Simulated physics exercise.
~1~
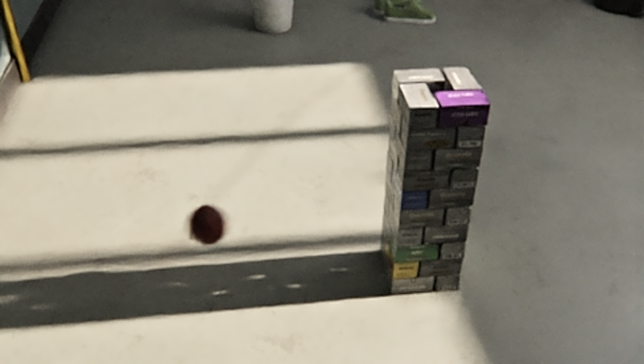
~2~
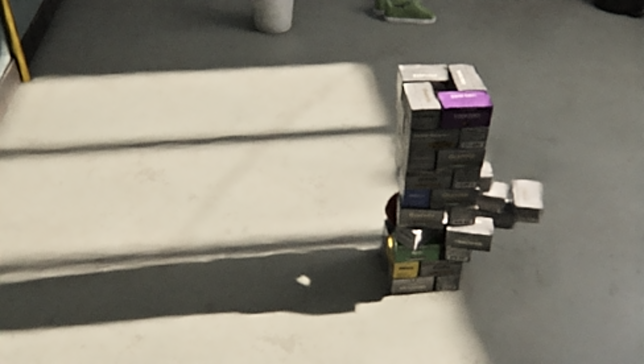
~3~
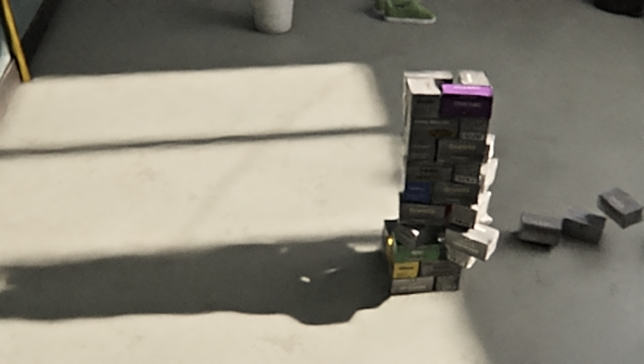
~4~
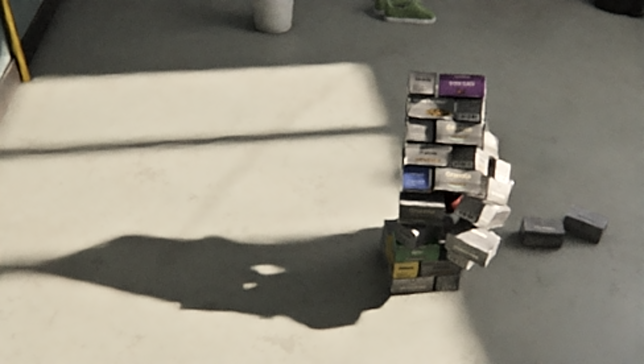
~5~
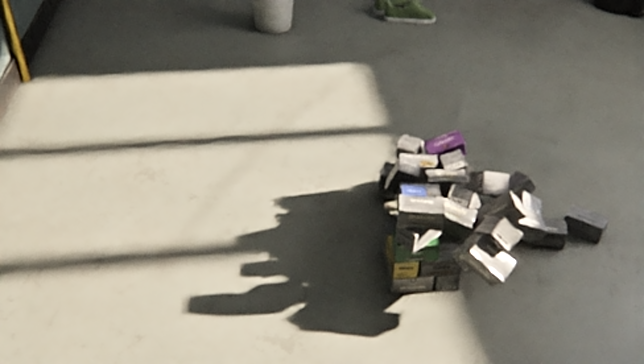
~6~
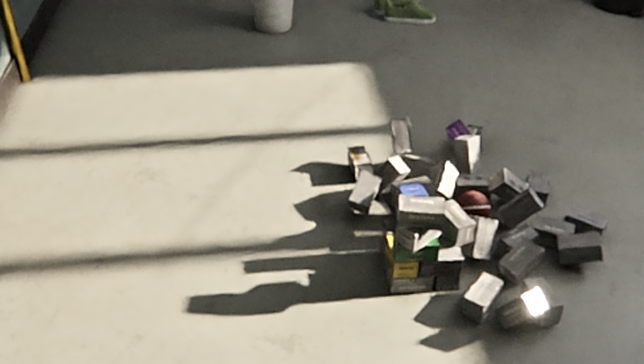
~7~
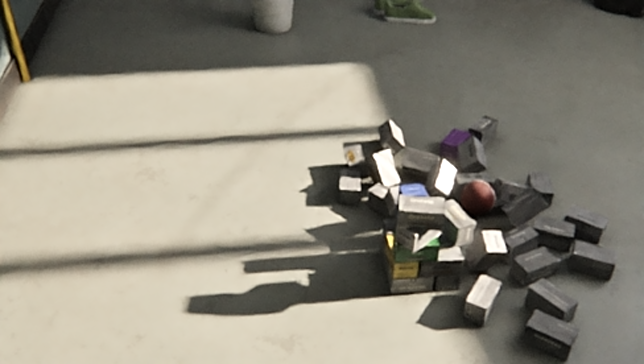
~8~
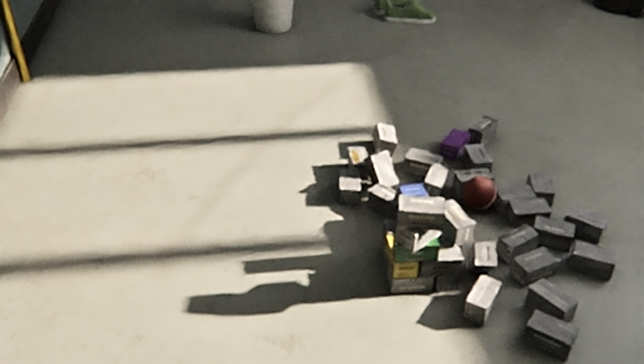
A dark red ball flies right into the lower part of a tall tower of small boxes, knocking some out before the upper part collapses. Boxes scatter mostly to the right, the purple one landing among them, while the green and yellow ones stay in place and the ball rests amid the pile.
